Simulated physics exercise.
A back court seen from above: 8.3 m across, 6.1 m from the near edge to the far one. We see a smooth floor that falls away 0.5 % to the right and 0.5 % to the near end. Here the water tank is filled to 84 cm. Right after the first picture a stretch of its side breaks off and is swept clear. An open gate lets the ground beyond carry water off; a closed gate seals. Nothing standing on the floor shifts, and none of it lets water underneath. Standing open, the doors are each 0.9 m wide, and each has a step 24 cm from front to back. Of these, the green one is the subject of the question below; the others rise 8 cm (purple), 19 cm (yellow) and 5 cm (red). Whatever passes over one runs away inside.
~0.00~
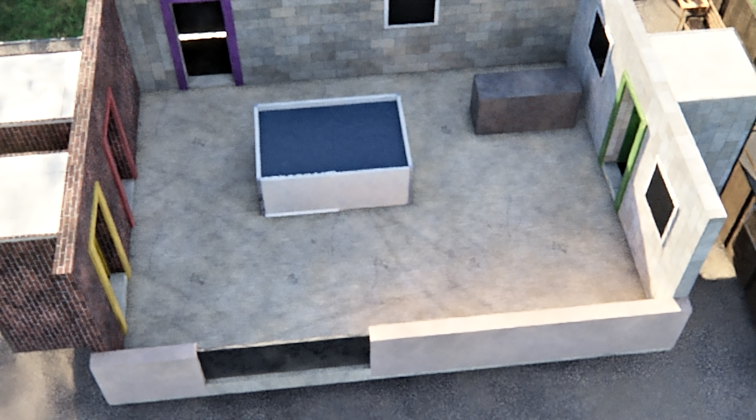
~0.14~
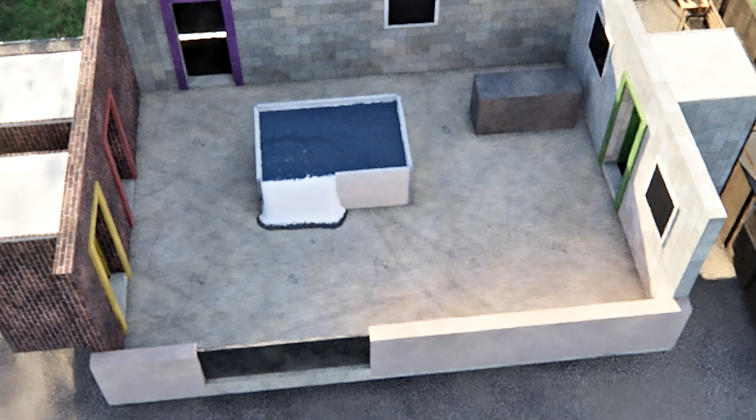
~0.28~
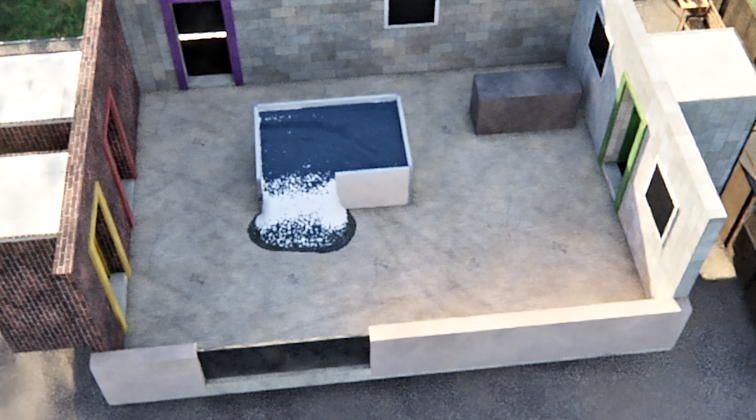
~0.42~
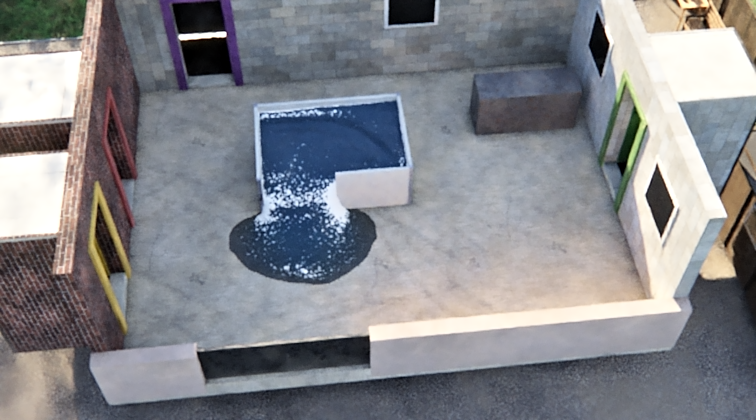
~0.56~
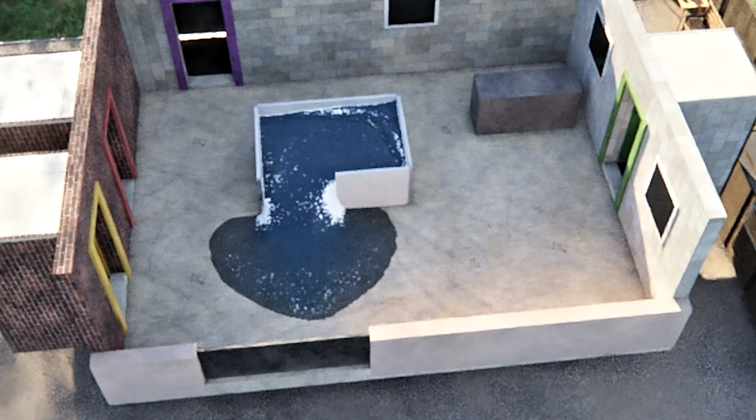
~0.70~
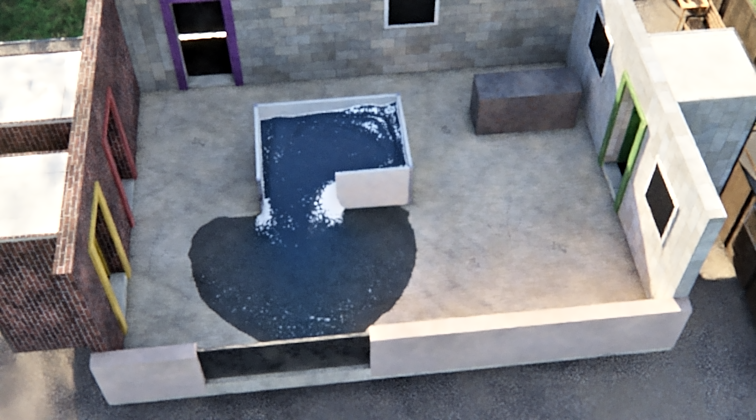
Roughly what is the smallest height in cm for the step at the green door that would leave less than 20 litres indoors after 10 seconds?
Close to 6 cm.
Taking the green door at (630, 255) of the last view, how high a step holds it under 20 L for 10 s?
It needs about 12.5 cm.
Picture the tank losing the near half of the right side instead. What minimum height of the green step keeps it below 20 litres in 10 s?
If so: Around 26 cm.
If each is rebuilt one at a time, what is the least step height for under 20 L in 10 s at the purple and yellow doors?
About 11.5 cm at purple and 17 cm at yellow.
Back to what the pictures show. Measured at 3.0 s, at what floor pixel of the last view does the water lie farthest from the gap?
In the last picture, around (657, 327).
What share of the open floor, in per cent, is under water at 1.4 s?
Approximately 25 % of the floor.
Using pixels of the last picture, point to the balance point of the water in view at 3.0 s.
Roughly (314, 256).
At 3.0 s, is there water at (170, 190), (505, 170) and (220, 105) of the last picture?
One by one: Clear, clear, clear.
After 1.4 s water covers 25 % of the floor, deepest (42 cm) near (290, 362); it has not reached the green door.
After 3.0 s water covers 40 % of the floor, deepest (35 cm) near (134, 377); it has not reached the green door.
After 10.0 s water covers 100 % of the floor, deepest (12 cm) near (599, 187); 11 cm at the green door, 0 litres in over its 13 cm step.
At the green door as built, the water arrived by 3.8 s and peaked near 11 cm at 9.8 s.
With a step of 5 cm, 31 litres would have come in within the 10 s; with 6.5 cm, 14 litres. So under 20 litres takes about 6 cm.
